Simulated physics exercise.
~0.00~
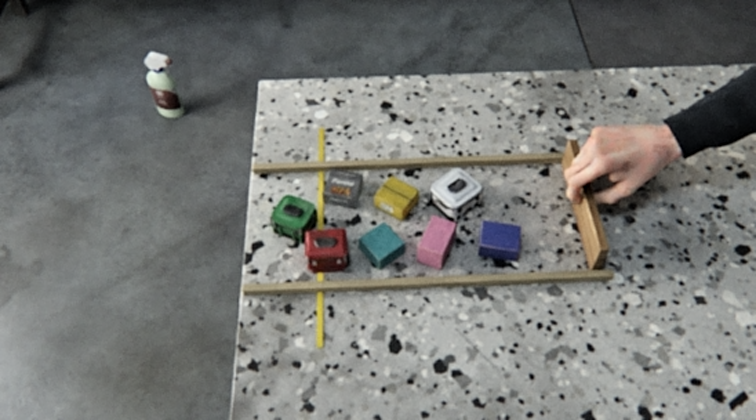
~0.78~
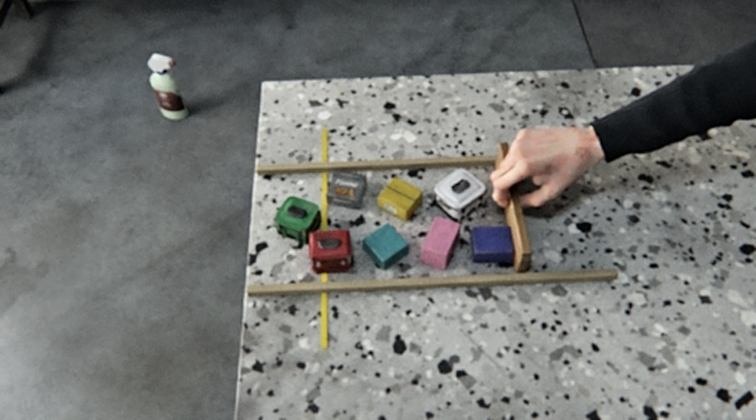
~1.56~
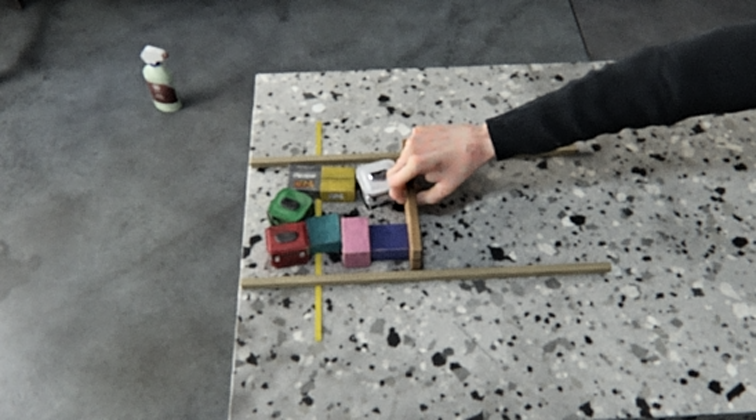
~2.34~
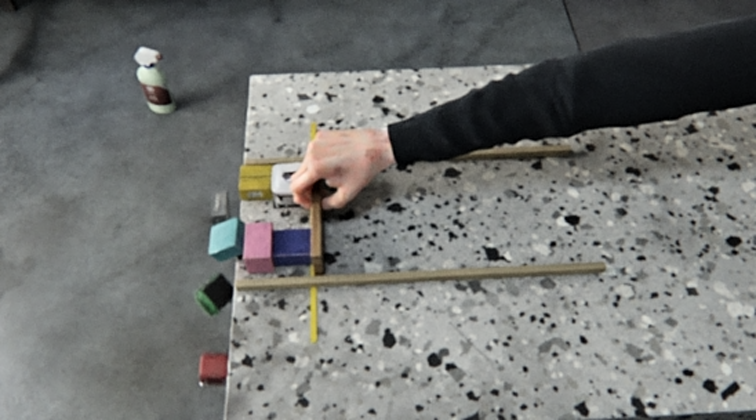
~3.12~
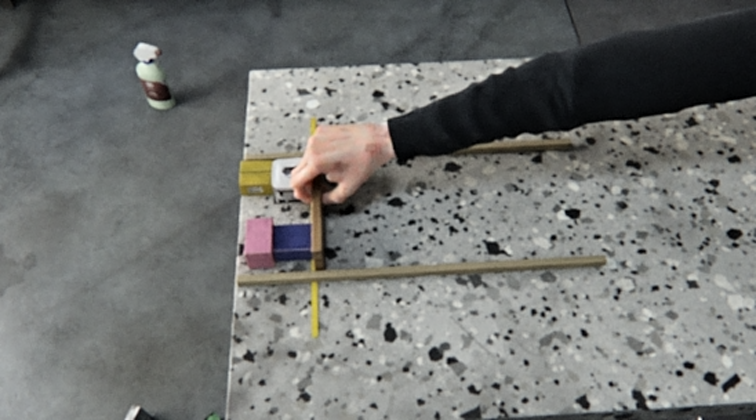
A hand in a black sleeve grips a wooden board at the right of a speckled stone tabletop, seen from above by a slightly swaying camera. Between two wooden rails lie grey, yellow and white pieces behind green, red, turquoise, pink and blue ones, with a yellow tape strip near the left edge and a spray bottle on the dark floor beyond. The board slides left, gathering the pieces and pushing them across the tape. It stops at the strip as the green, red, grey and turquoise pieces tumble off, leaving yellow, white, pink and blue on the table.
